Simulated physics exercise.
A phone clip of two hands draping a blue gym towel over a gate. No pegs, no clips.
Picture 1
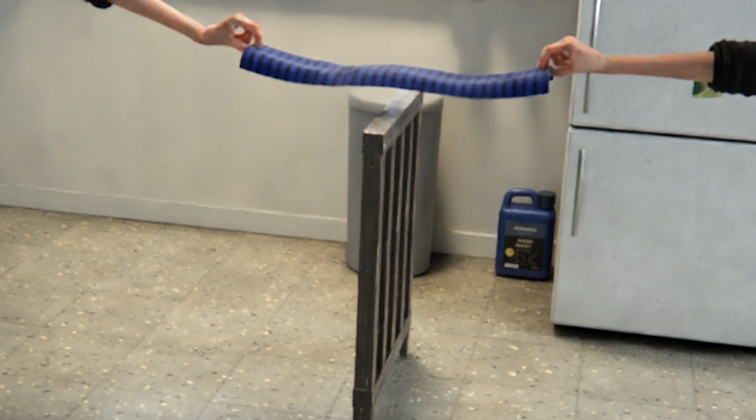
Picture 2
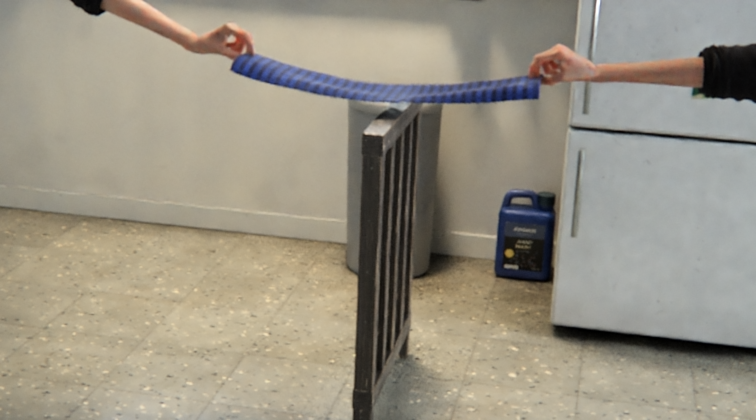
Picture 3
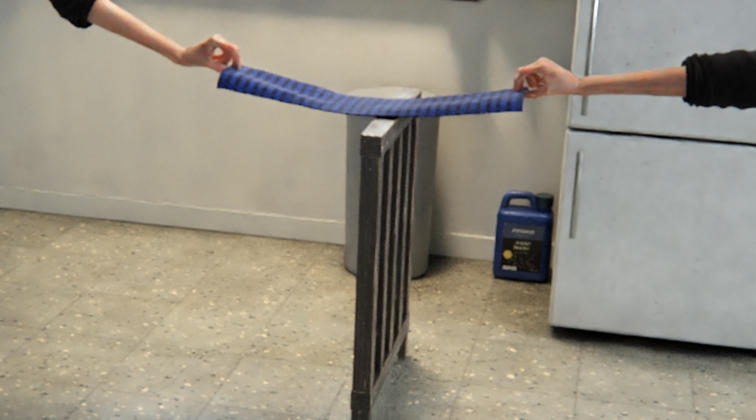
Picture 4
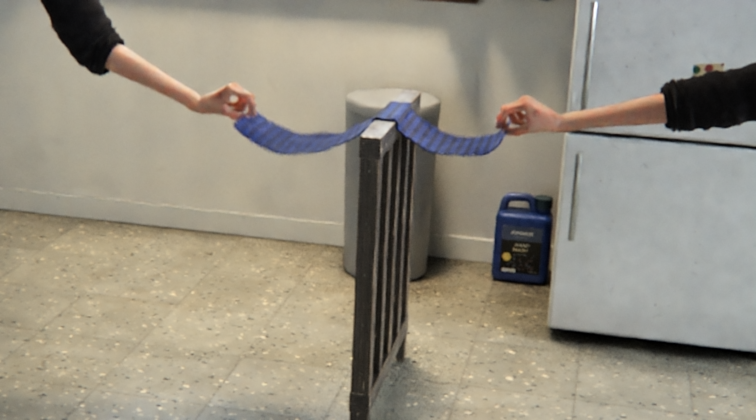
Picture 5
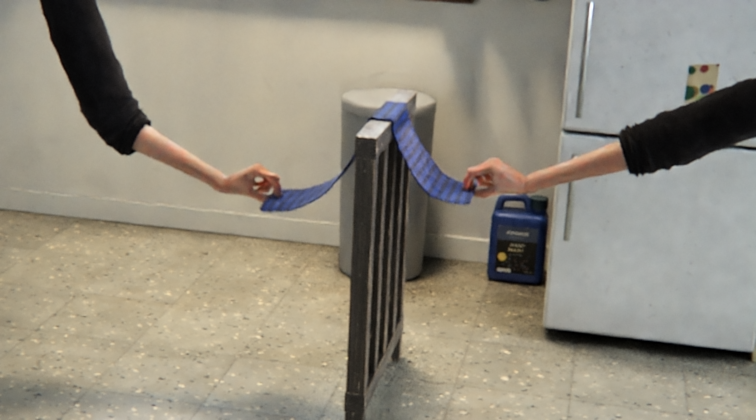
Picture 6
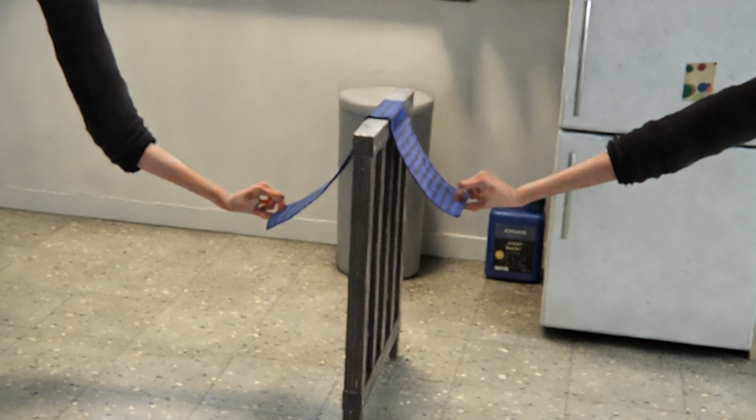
Two hands lowering a blue towel onto the top of a dark gate, then drawing its ends down on either side.
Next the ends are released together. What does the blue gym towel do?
The blue gym towel stays on top.
Then, 0.18 s after the last picture, gym towel hanging on both sides, left end near (292, 232), right end near (443, 221).
Then, 0.28 s after the last picture, gym towel hanging on both sides, left end near (332, 255), right end near (403, 229).
Then, 0.38 s after the last picture, gym towel hanging on both sides, left end near (368, 264), right end near (392, 228).
At rest, gym towel hanging on both sides, left end near (368, 264), right end near (391, 228). The blue gym towel hangs there.
